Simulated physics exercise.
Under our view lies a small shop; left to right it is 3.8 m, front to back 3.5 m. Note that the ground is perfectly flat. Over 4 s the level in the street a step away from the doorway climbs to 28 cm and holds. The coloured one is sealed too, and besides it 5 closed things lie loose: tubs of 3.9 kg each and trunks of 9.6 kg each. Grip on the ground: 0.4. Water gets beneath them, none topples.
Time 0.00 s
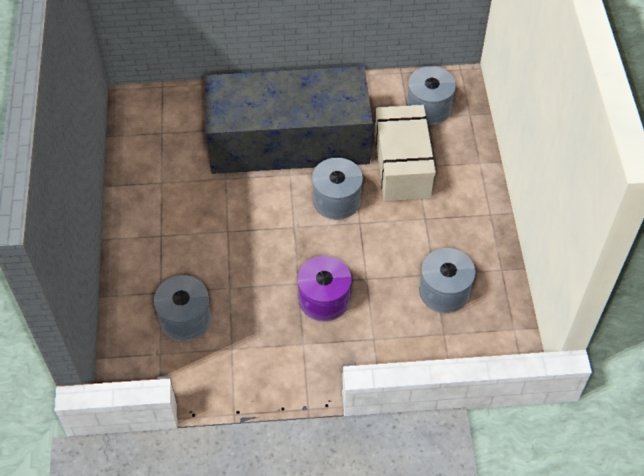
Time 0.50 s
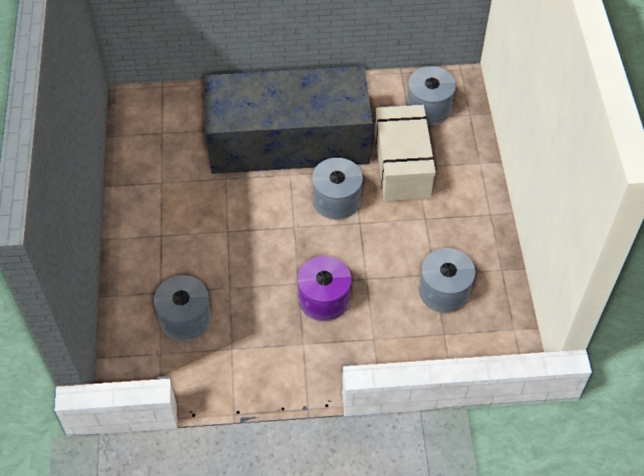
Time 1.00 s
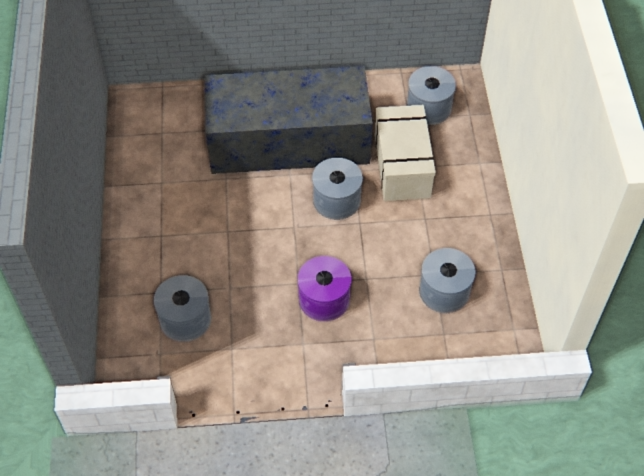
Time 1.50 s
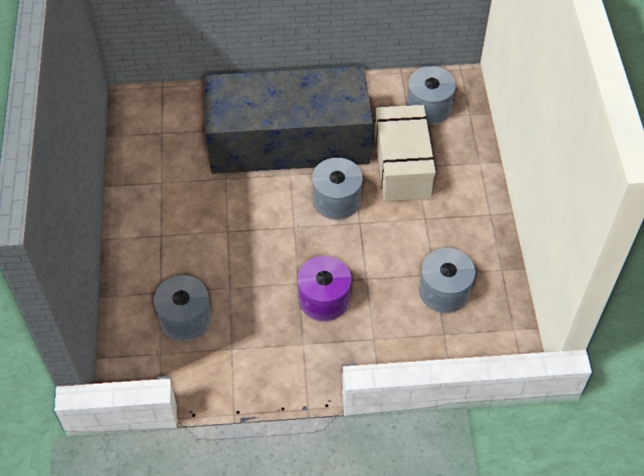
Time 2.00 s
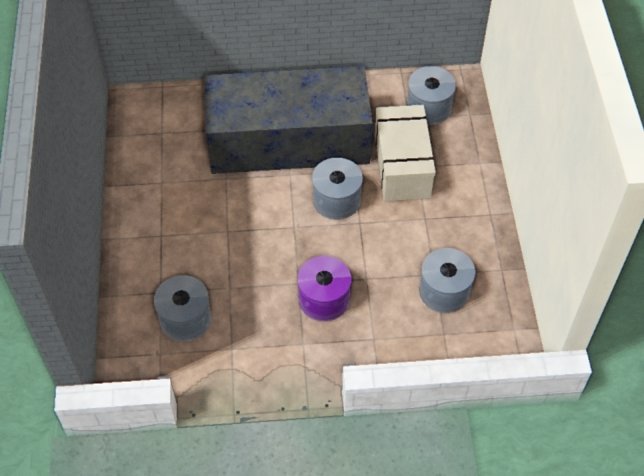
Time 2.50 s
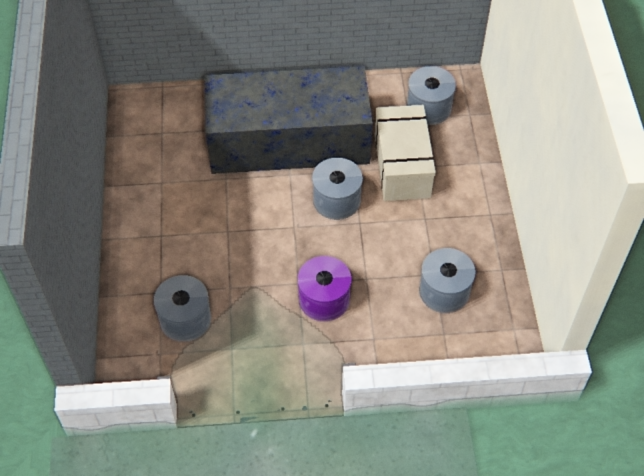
At first, a purple tub, four grey tubs, a pale trunk and a long dark block stand on a dry tiled floor inside low and high walls. Greenish water then covers the paving outside and spreads in through the front gap, while everything inside stays still.
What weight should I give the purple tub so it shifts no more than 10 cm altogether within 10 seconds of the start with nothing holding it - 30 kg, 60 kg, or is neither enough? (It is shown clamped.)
You need 60 kg.
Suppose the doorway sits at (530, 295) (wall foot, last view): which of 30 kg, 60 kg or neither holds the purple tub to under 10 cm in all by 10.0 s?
Answer: Only the upper mass works.
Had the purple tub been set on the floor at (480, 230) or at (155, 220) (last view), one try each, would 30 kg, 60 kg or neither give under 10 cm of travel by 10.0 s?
Respectively, the heavy option is needed and the heavy option is needed.
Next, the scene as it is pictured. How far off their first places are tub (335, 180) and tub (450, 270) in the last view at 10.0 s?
5 cm and 100 cm respectively.
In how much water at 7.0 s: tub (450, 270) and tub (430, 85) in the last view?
Depths: Near 11 cm, then near 8 cm.
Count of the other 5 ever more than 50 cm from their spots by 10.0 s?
Result: 5.
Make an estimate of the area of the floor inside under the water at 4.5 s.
The covered patch comes to about 8.0 m2.
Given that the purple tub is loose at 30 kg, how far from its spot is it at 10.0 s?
I'd put it at roughly 60 cm.
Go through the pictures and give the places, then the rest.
In the first frame, the purple tub at (324, 278), on the bottom; water covers 0.0 m2; 0 of 6 have shifted.
In the second frame, the purple tub at (324, 278) rests on the ground; water covers 0.0 m2; 0 of 6 have shifted.
In the third frame, the purple tub at (324, 278) rests on the ground; water covers 0.0 m2; 0 of 6 have shifted.
In the fourth frame, the purple tub at (324, 278) rests on the ground; 0.0 m2 under water; 0 of 6 have shifted.
In the fifth frame, the purple tub at (324, 278) rests on the ground; water covers 0.2 m2; 0 of 6 have shifted.
In the sixth frame, the purple tub at (324, 278), on the bottom; water covers 1.0 m2; 0 of 6 have shifted.
After 3.5 s the purple tub would be 0 cm from its start with 30 kg and 0 cm from its start with 60 kg; 6 cm of water round it then.
After 4.5 s the purple tub would be 7 cm from its start with 30 kg and 0 cm from its start with 60 kg; 8 cm of water round it then.
After 7.0 s the purple tub would be 49 cm from its start with 30 kg and 0 cm from its start with 60 kg; 10 cm of water round it then.
After 10.0 s the purple tub would be 59 cm from its start with 30 kg and 0 cm from its start with 60 kg; 17 cm of water round it then.
